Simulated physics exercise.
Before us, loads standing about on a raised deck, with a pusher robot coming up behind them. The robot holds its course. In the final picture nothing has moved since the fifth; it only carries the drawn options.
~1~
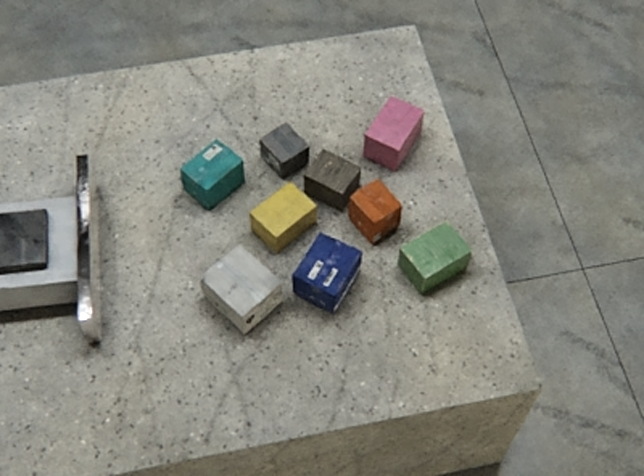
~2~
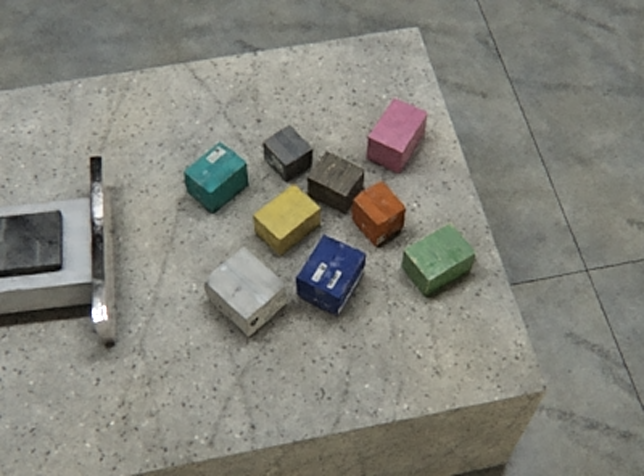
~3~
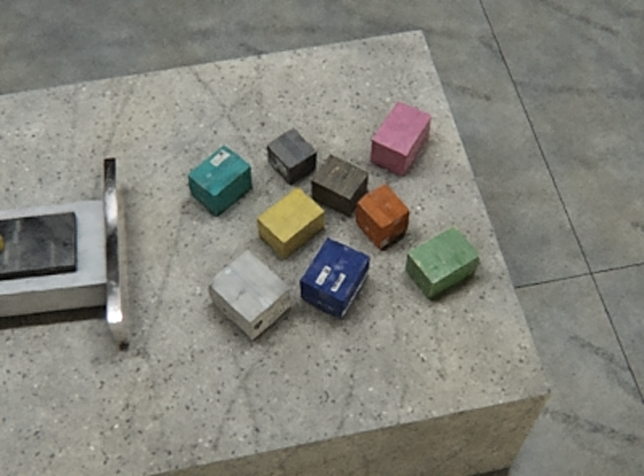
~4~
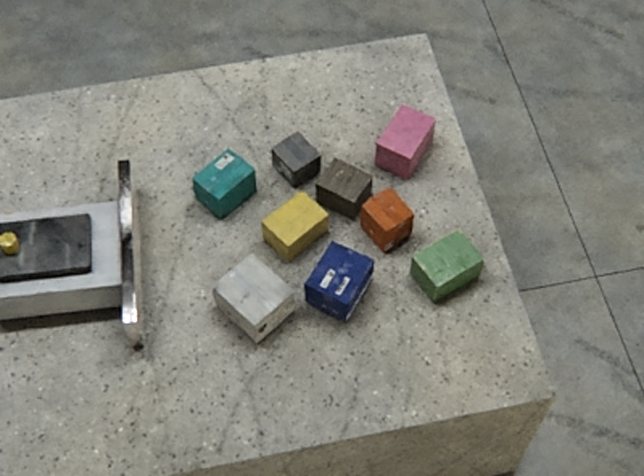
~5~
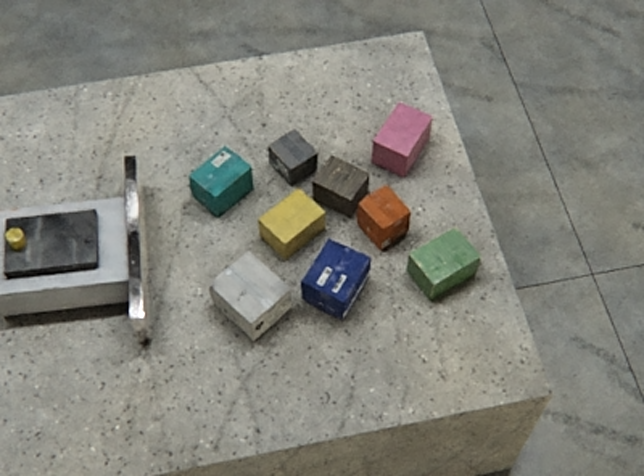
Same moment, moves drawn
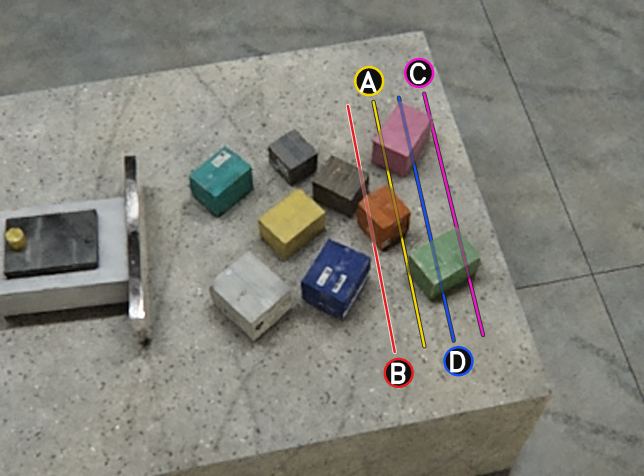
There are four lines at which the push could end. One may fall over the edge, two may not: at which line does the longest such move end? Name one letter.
A.
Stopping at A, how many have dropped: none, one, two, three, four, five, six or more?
By then, one.
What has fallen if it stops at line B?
The green crate.
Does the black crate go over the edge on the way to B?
By then, no.
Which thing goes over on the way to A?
The green crate.
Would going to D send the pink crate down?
Yes.
On the marked copy, A at (397, 215); B at (370, 220); C at (451, 205); D at (424, 210).
Taking A. A third of the way, robot (157, 224); white parcel (282, 301); blue parcel (342, 279).
Two thirds of the way, robot (252, 207); green crate (469, 261); pink crate (407, 138).
When it is over, robot (324, 195); green crate over the edge; pink crate (454, 117); one fallen.
As for the rest, B is within the limit but short; C drops six; D drops five.
